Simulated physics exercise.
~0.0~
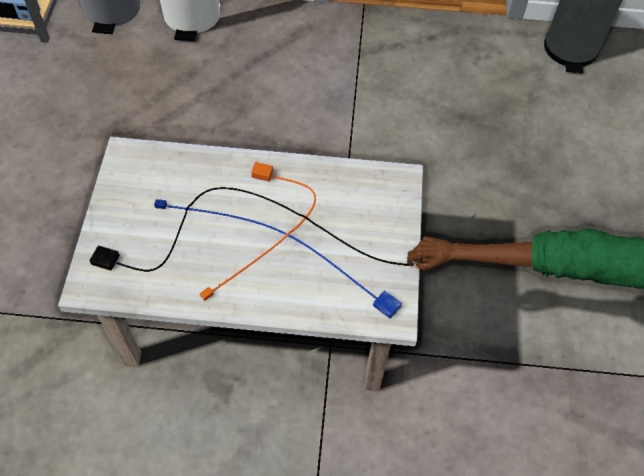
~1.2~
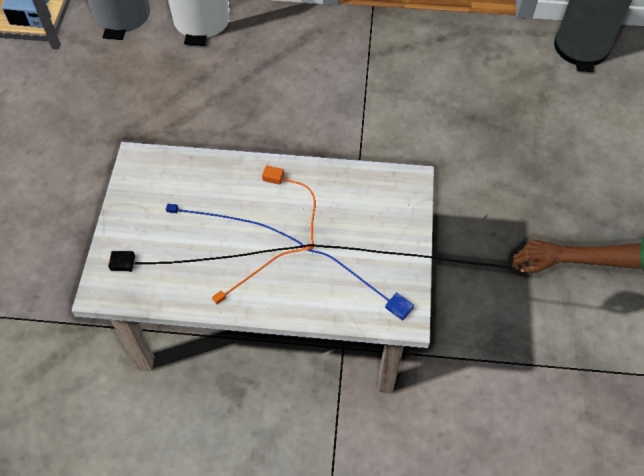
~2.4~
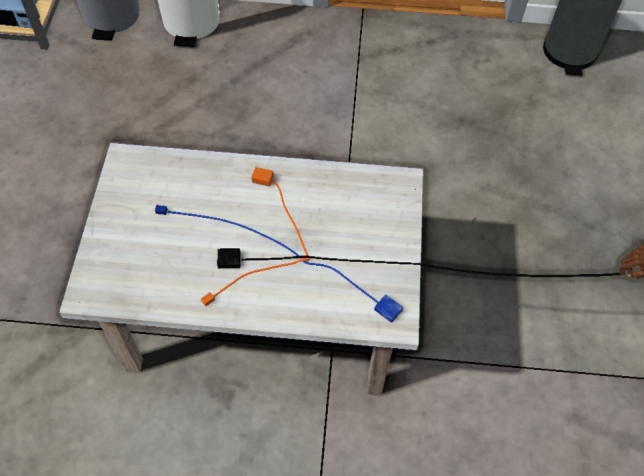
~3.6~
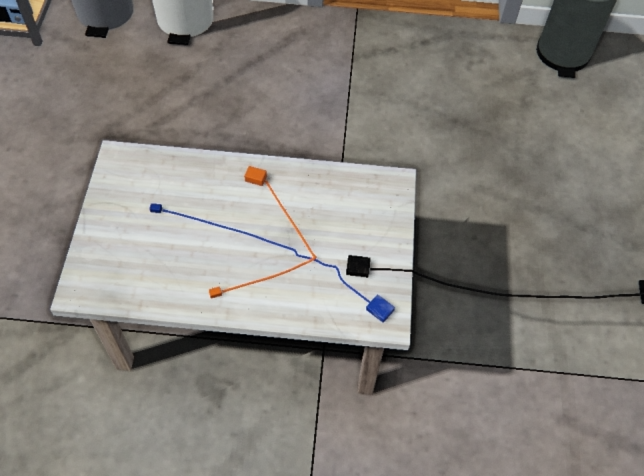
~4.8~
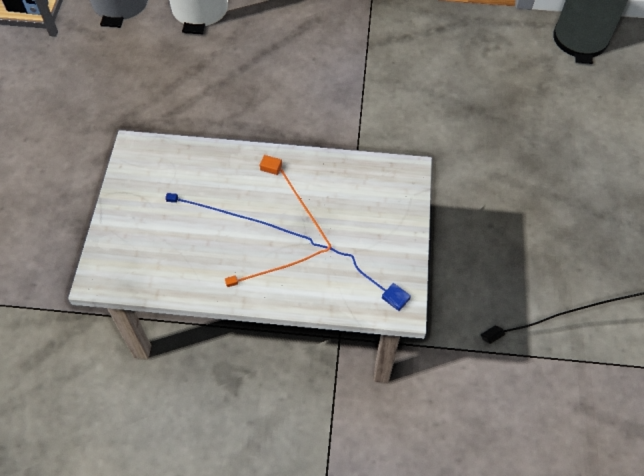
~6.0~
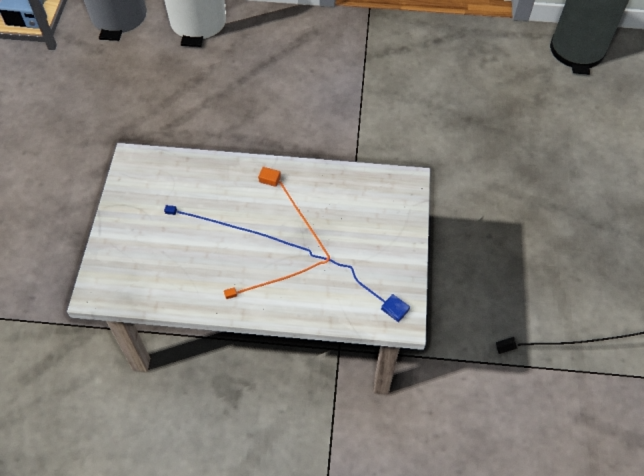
A hand pulled the black cable to the right across a wooden table where it crossed blue and orange ones, dragging its charger along until it dropped off the edge onto the floor, while the other two cables stayed on top, tugged slightly out of shape.
